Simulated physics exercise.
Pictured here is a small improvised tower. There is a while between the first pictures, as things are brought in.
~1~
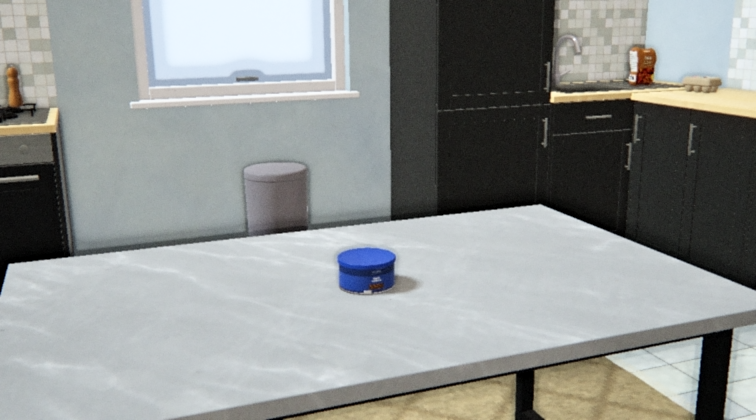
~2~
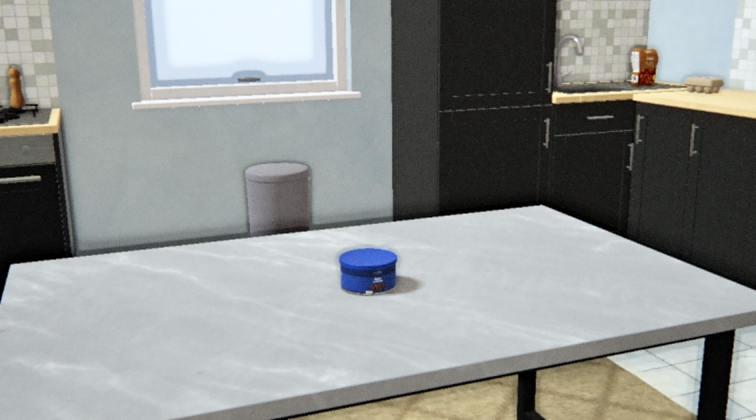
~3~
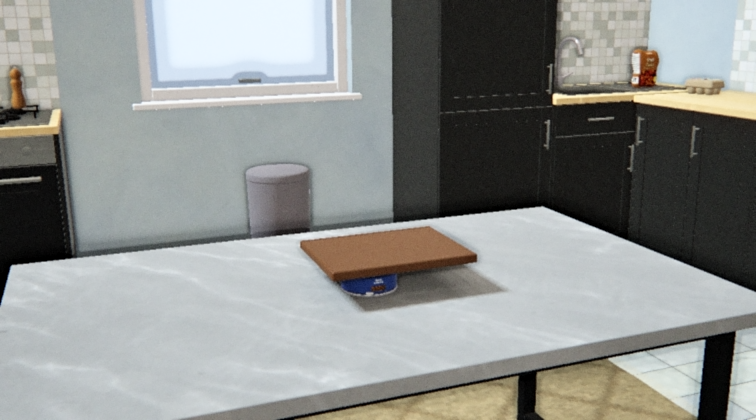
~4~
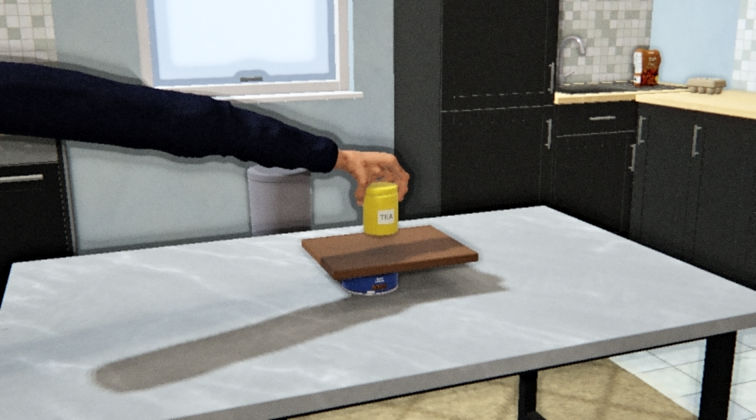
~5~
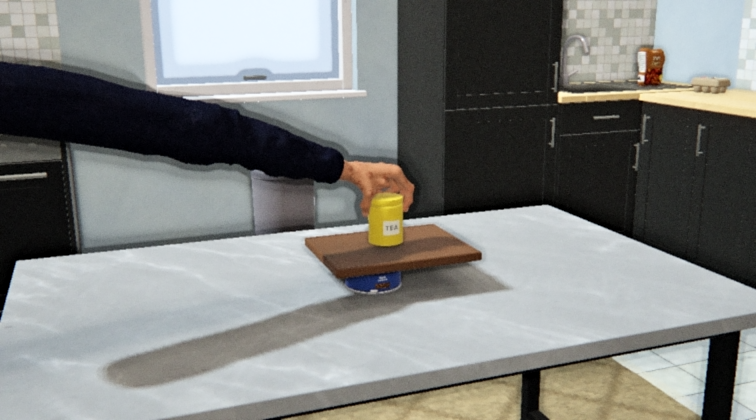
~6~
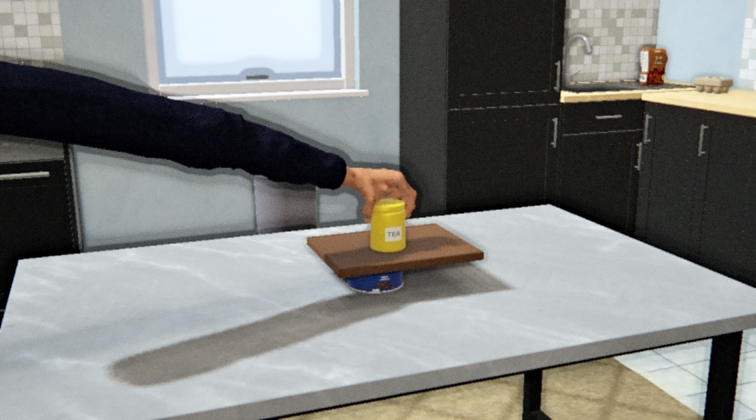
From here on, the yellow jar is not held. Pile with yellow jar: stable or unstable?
Most likely it remains standing.
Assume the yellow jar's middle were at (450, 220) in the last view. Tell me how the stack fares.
After that, it tumbles down.
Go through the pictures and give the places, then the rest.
The last thing is not in view yet, in the first frame.
The last thing is not in view yet, in the second frame.
The last thing is not in view yet; brown lid (386, 251), in the third frame.
Coming down; yellow jar (381, 208); brown lid (387, 250), in the fourth frame.
Coming down; yellow jar (386, 219); brown lid (390, 249), in the fifth frame.
Set down, still held; yellow jar (388, 225); brown lid (392, 248), in the sixth frame.
Then, 0.80 s on from there, no change.
Then, 1.70 s on from there, yellow jar resting near (388, 225).
In the end, all 3 unmoved. At the end, from the last picture's camera, yellow jar near (388, 225). The stack stays up.
